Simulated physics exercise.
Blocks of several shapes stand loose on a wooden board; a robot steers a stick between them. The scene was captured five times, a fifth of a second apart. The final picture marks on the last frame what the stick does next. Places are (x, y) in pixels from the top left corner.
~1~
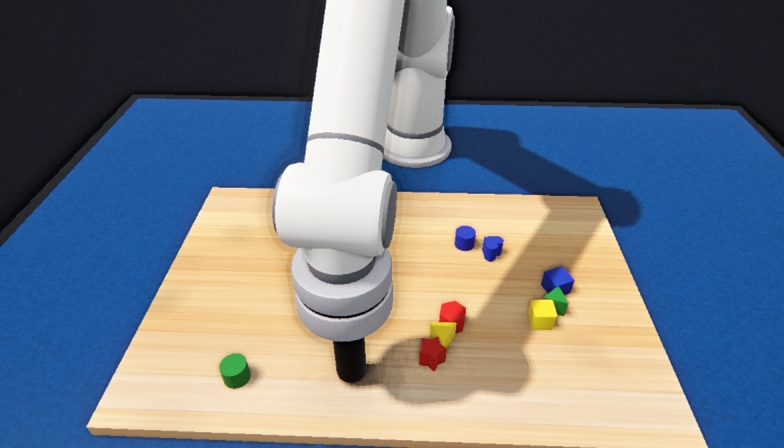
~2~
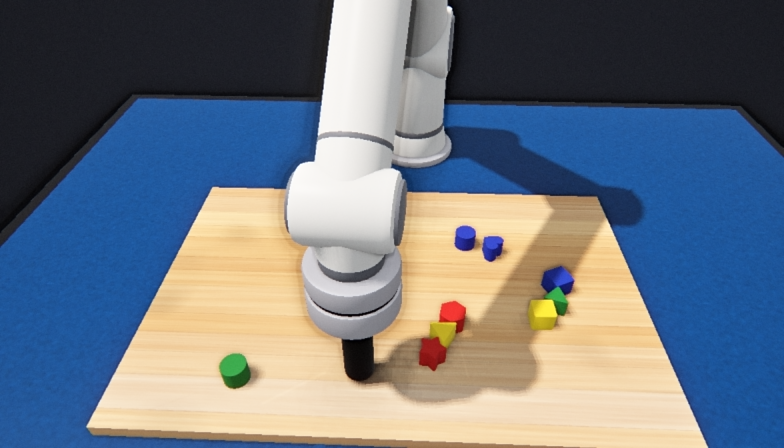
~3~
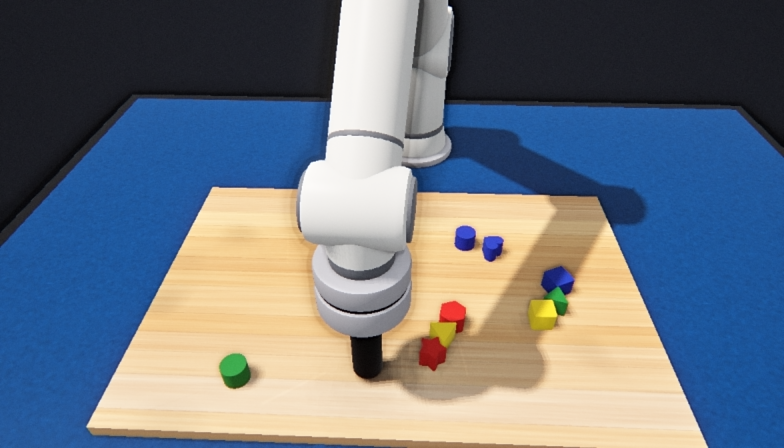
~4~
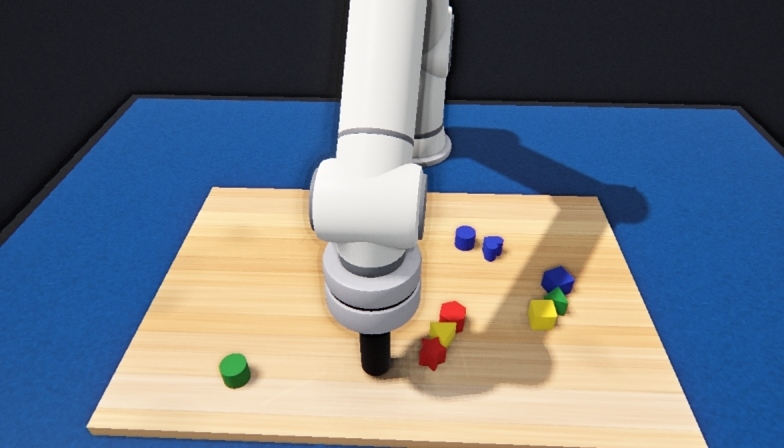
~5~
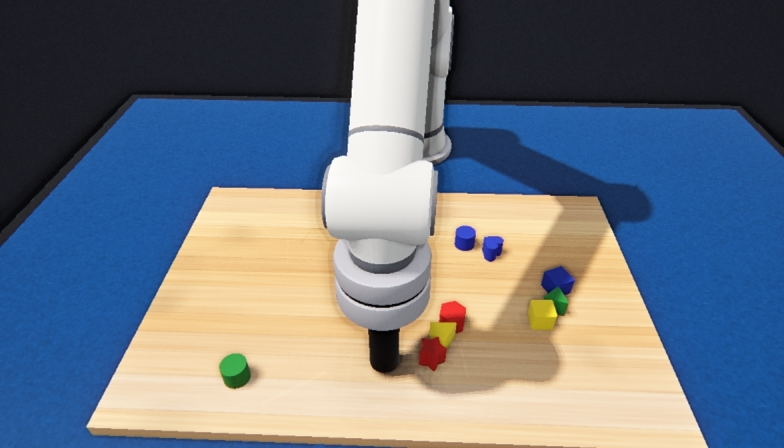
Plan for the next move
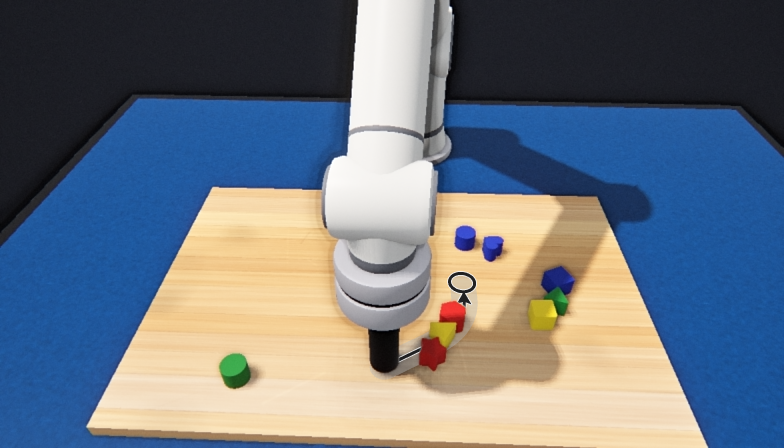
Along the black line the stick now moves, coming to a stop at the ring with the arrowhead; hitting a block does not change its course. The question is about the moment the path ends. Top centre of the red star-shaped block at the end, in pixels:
Its top centre is at about (450, 347).
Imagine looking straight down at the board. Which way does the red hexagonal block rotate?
It turns clockwise.
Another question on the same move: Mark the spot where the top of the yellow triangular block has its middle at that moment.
Top centre: (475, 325).
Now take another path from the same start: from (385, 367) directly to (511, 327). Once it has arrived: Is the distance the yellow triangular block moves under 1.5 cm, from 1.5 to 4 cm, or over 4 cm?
I'd go with over 4 cm for this block.
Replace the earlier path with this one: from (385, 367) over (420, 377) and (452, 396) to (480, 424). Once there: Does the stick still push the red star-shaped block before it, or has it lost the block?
It ends up beside or behind the stick.
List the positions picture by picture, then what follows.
The first frame shows tip of the stick at (352, 370), middles of tops, red star-shaped block at (432, 346), yellow triangular block at (444, 329), red hexagonal block at (453, 311), blue heart-shaped block at (493, 241).
The second frame shows stick at (360, 368), nothing pushed.
The third frame shows stick at (368, 366), nothing pushed.
The fourth frame shows stick at (376, 364), nothing pushed.
The fifth frame shows stick at (384, 361), red star-shaped block at (432, 346), yellow triangular block at (444, 329), red hexagonal block at (453, 311), blue heart-shaped block at (493, 241).
The line goes from (385, 367) by way of (429, 345) and (461, 317) to (462, 282).
On the path given first. One third of the way, stick at (431, 339); red star-shaped block at (448, 348), turned 40° clockwise; yellow triangular block at (459, 330), turned 15° anticlockwise.
Two thirds of the way, stick at (462, 311); red star-shaped block at (450, 347), turned 60° clockwise; yellow triangular block at (474, 327), turned 70° clockwise; red hexagonal block at (471, 286), turned 25° anticlockwise.
At the end, stick at (463, 276); red star-shaped block at (450, 347), turned 60° clockwise; yellow triangular block at (474, 327), turned 70° clockwise; red hexagonal block at (482, 259), turned 35° clockwise; blue heart-shaped block unmoved.
